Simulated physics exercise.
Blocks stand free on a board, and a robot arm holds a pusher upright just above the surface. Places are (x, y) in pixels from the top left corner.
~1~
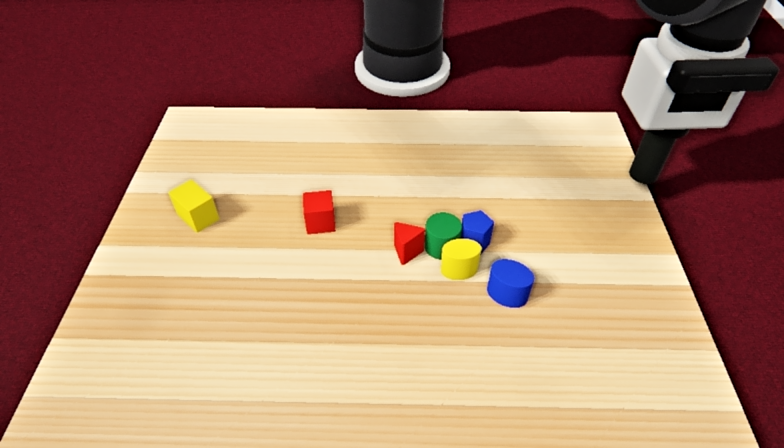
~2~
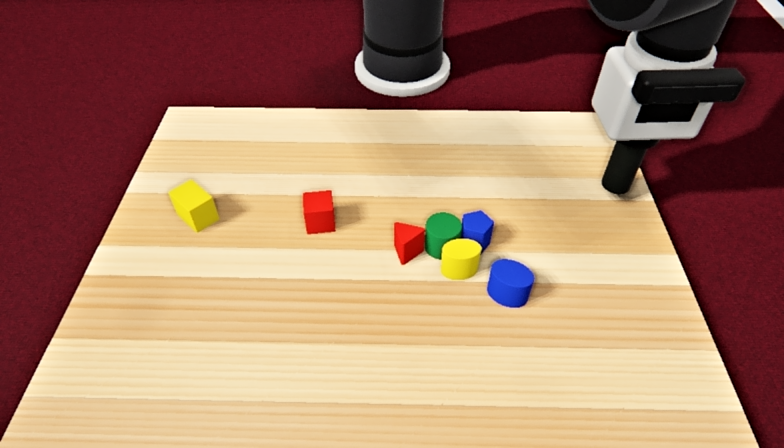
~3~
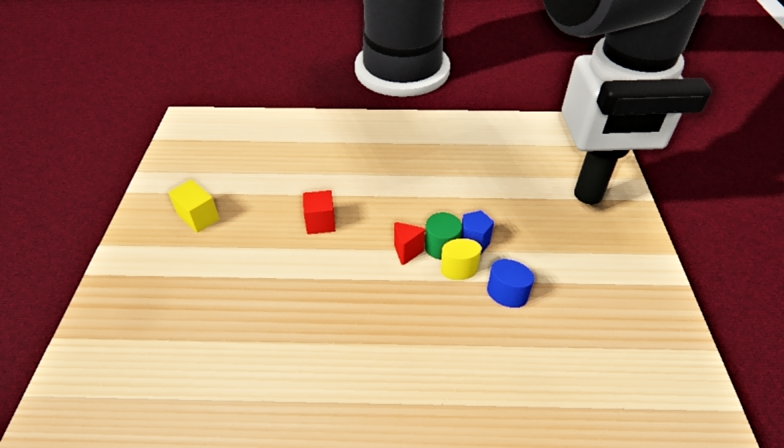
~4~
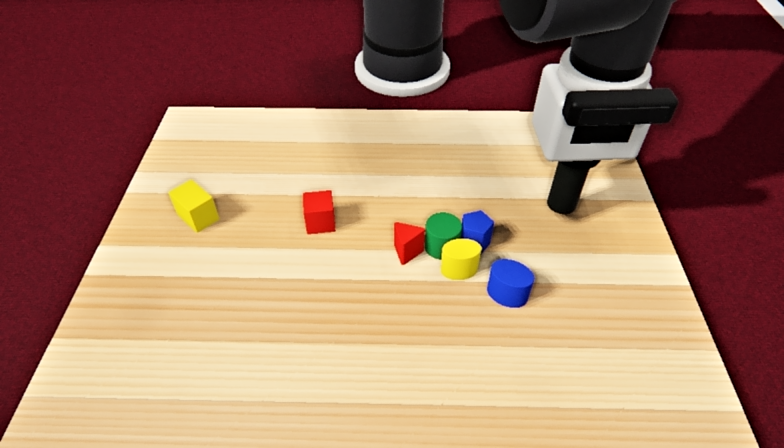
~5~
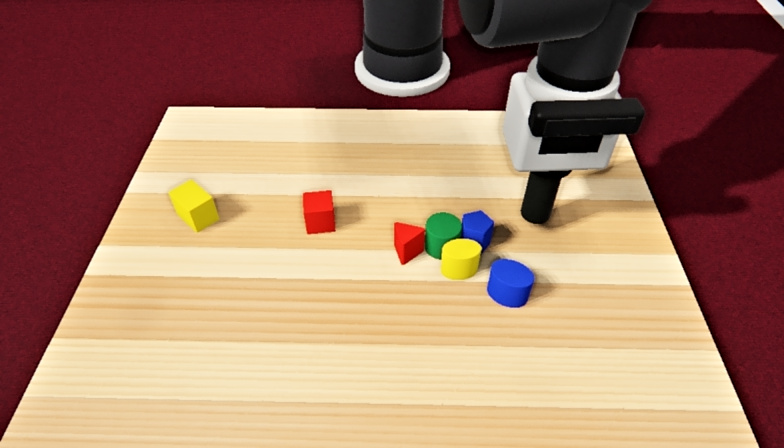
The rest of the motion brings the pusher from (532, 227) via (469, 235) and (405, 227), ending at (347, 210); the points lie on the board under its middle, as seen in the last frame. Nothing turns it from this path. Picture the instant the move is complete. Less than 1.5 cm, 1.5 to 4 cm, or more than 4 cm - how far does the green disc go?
Final distance: 1.5 to 4 cm.
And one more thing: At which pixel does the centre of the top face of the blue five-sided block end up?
If I read the scene right, the answer is (456, 235).
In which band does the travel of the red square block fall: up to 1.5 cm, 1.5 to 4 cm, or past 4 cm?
It moves only a bit, under 1.5 cm.
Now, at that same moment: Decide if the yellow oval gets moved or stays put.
It moves.
One third of the way, pusher (471, 223); red triangle (393, 232), turned 20° anticlockwise; green disc (426, 231); yellow oval (461, 254); blue five-sided block (461, 233), turned 25° anticlockwise.
Two thirds of the way, pusher (405, 215); red triangle (391, 231), turned 30° anticlockwise; green disc (421, 234); yellow oval (462, 258); blue five-sided block (456, 235), turned 55° anticlockwise.
At the end, pusher (346, 198); red square block not moved; red triangle (391, 231), turned 30° anticlockwise; green disc (421, 234); yellow oval (462, 258); blue five-sided block (456, 235), turned 55° anticlockwise.
